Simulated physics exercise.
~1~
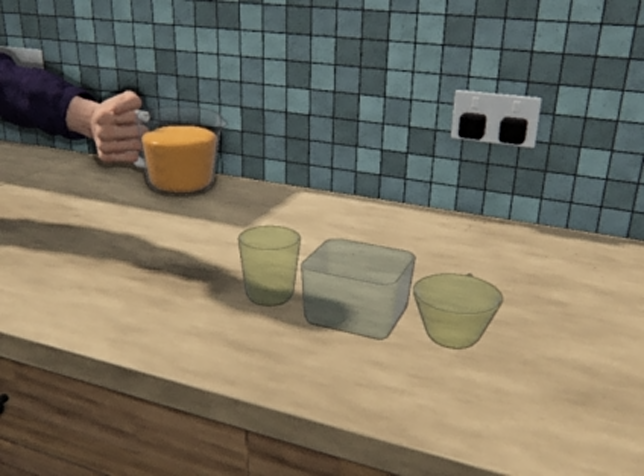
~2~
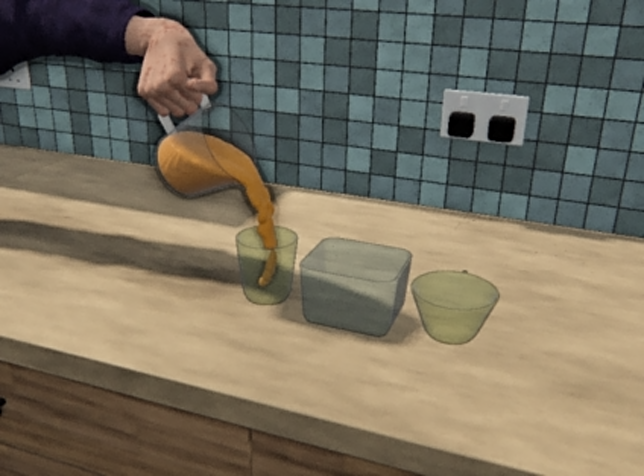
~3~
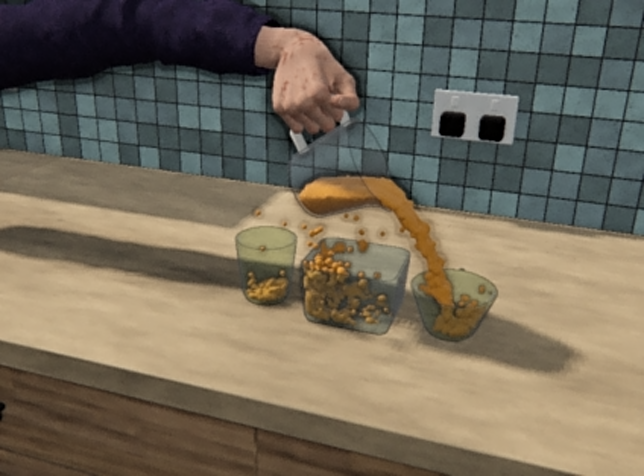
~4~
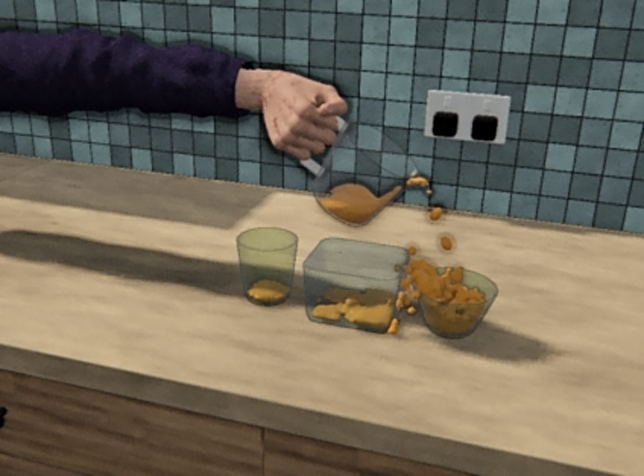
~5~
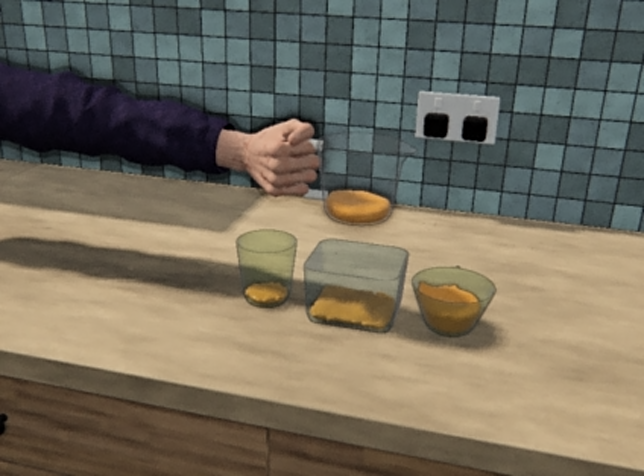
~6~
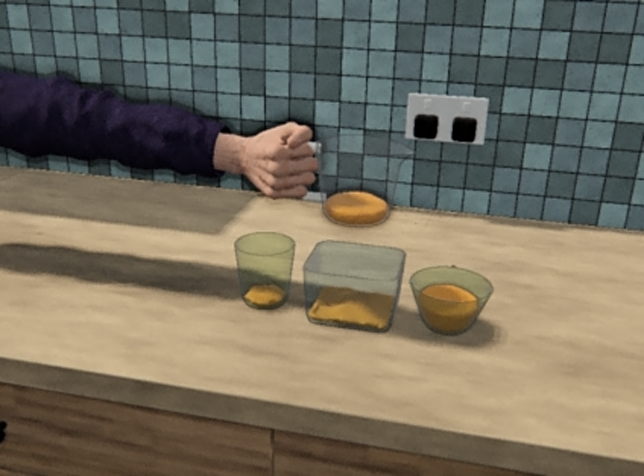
A hand in a dark purple sleeve tipped a clear jug of orange juice and swept it rightward over a glass, a tub and a wide cup, then righted it, leaving some juice in all three and a little in the jug.
